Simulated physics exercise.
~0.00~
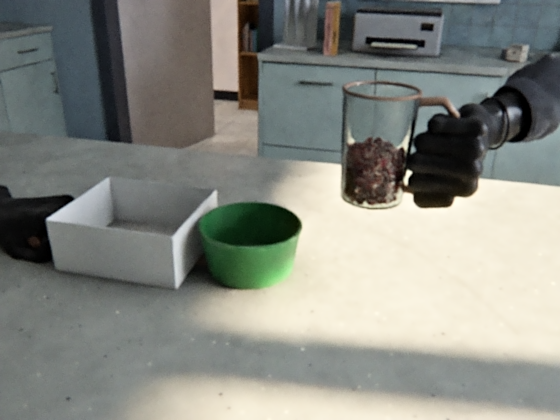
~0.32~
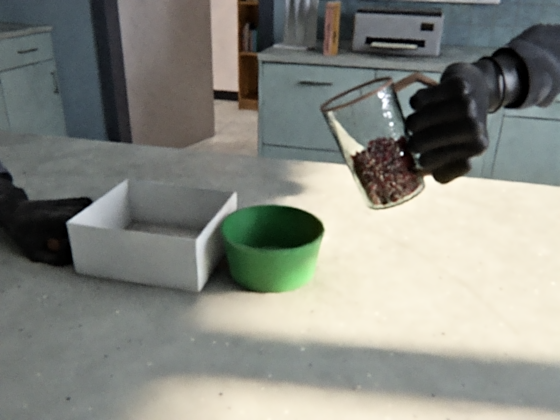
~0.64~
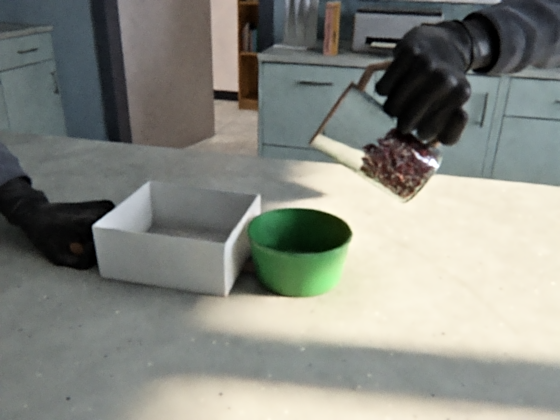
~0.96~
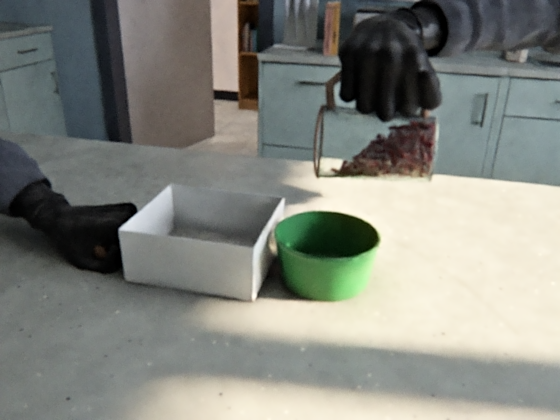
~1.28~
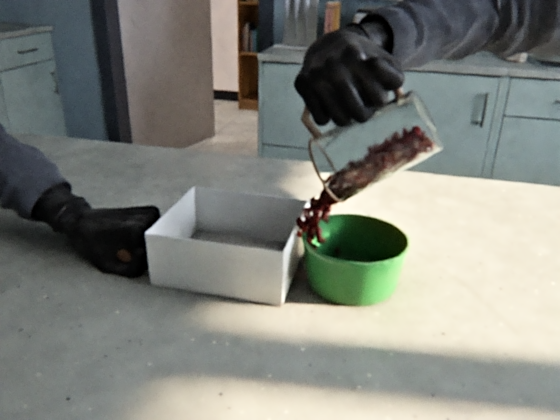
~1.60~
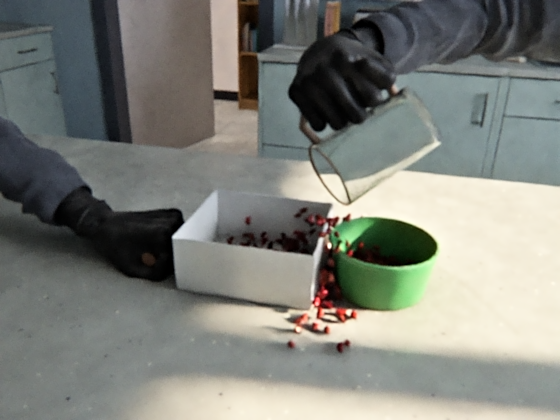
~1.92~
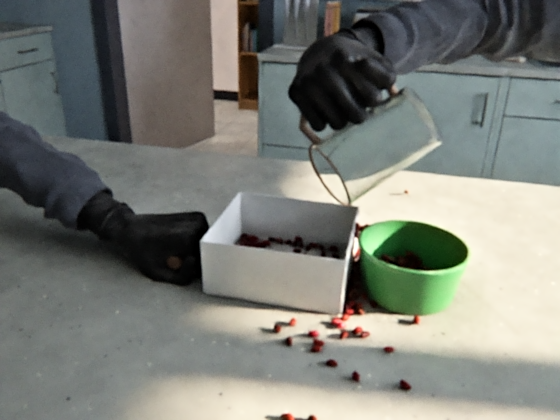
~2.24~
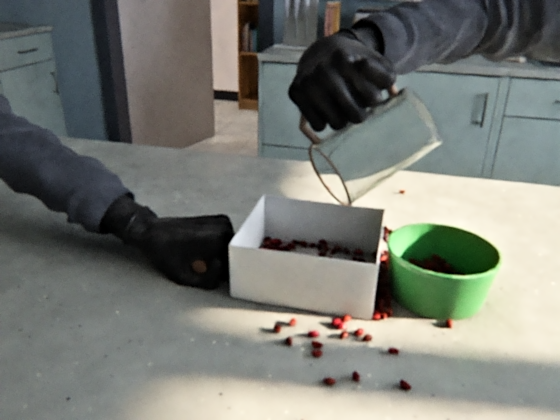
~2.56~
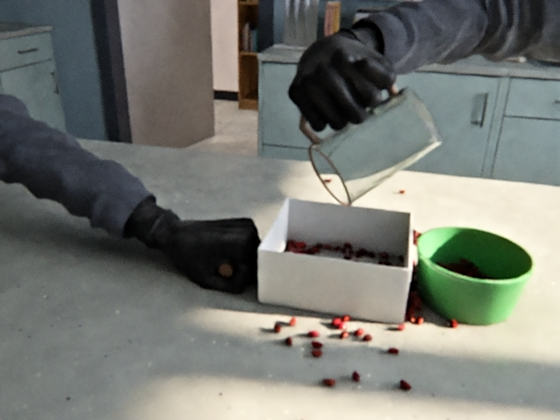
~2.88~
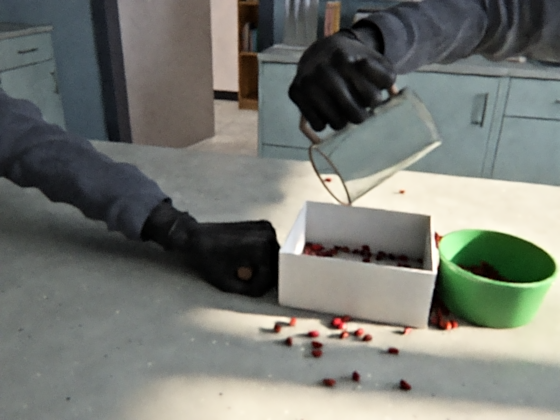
A black-gloved hand at the right holds a clear glass cup of dark red beans above a pale speckled counter, seen from a fixed, slightly raised view with blue-grey cabinets and a printer behind. At left, another gloved hand sits beside a white open box, with a green bowl just right of it. The left hand and both containers slide steadily rightward while the cup tips over. Beans pour out around the gap between them, landing in both, and some scatter on the counter. The emptied cup stays tilted as the row slides farther right, the bowl holding beans too.
